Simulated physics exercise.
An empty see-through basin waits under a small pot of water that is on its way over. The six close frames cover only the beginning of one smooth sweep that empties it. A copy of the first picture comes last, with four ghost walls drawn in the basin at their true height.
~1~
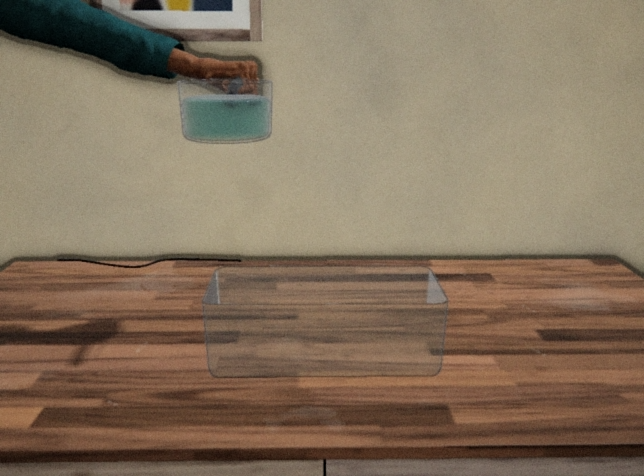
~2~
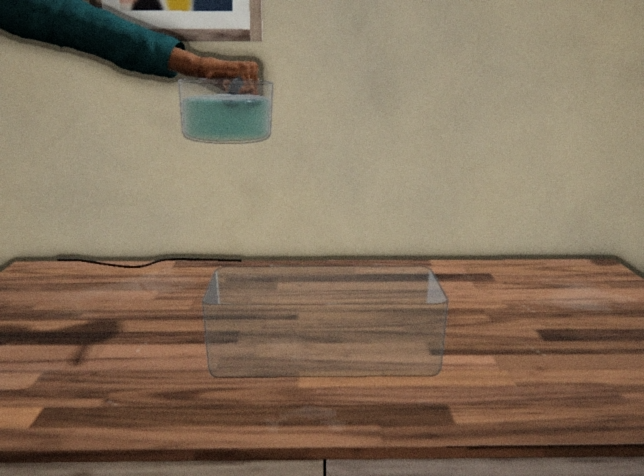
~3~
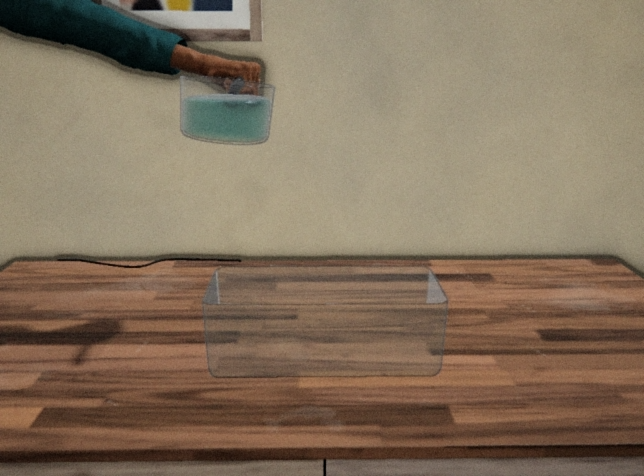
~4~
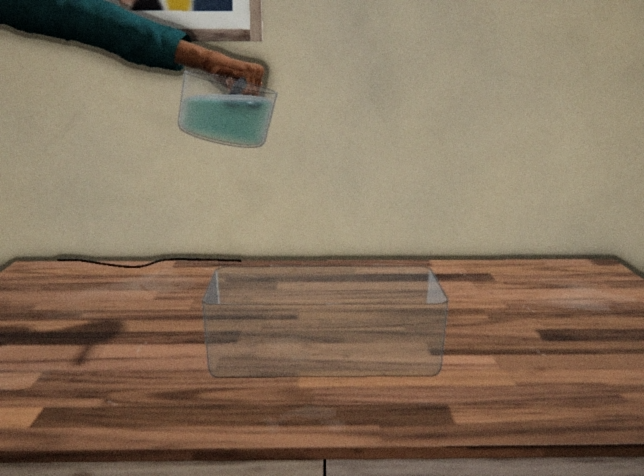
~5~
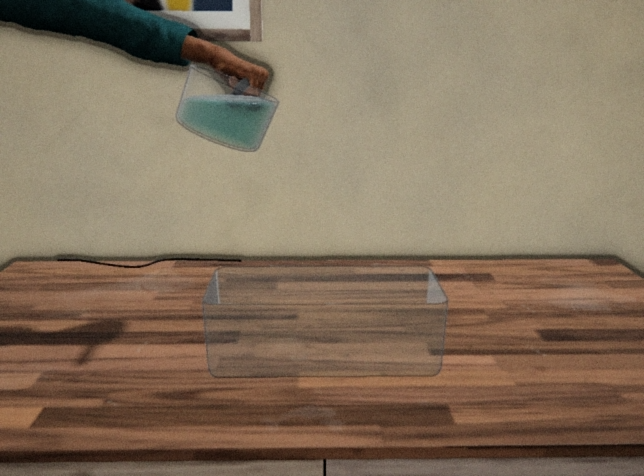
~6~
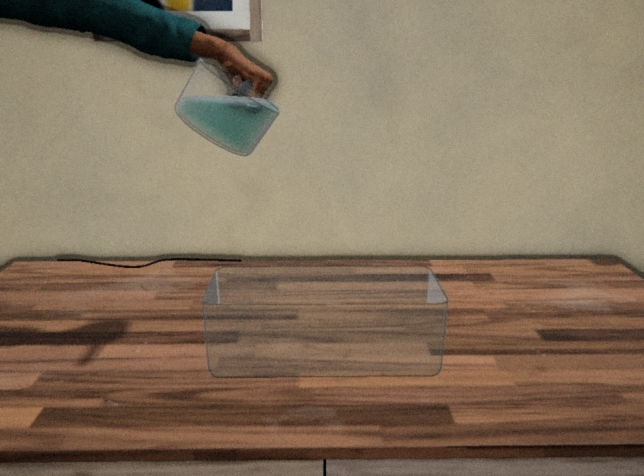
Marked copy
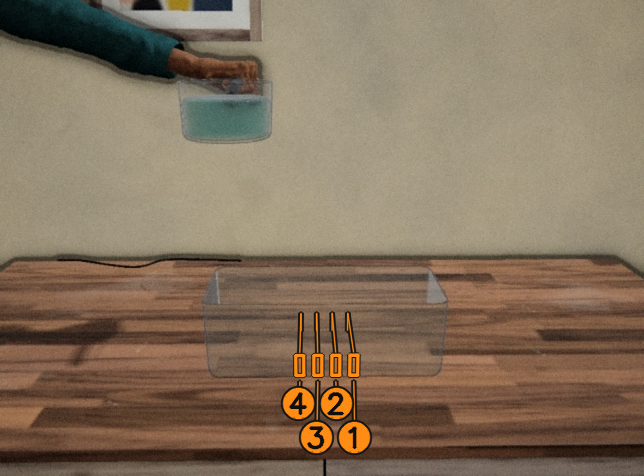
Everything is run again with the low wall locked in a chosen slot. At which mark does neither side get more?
Best: 2.
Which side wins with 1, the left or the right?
More ends on the left.
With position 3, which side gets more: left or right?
The right side.
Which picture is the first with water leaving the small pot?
In picture 6.
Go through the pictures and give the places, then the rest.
The first frame shows upright, lip at (270, 81); basin from (209, 375) to (441, 373); nothing has left yet.
The second frame shows upright, lip at (271, 82); nothing has left yet.
The third frame shows tipped about 6°, lip at (273, 86); nothing has left yet.
The fourth frame shows tipped about 13°, lip at (275, 92); nothing has left yet.
The fifth frame shows tipped about 22°, lip at (278, 100); nothing has left yet.
The sixth frame shows tipped about 34°, lip at (278, 111); water is over the lip, down to (278, 111).
On the marked copy, 1 at (353, 381); 2 at (335, 381); 3 at (317, 381); 4 at (299, 381).
If 1 is chosen, about 80 % ends left of the wall and 15 % right of it; 5 % is lost outside.
If 2 is chosen, about 51 % ends left of the wall and 45 % right of it; 5 % is lost outside.
If 3 is chosen, about 31 % ends left of the wall and 66 % right of it; 3 % is lost outside.
If 4 is chosen, about 11 % ends left of the wall and 86 % right of it; 3 % is lost outside.
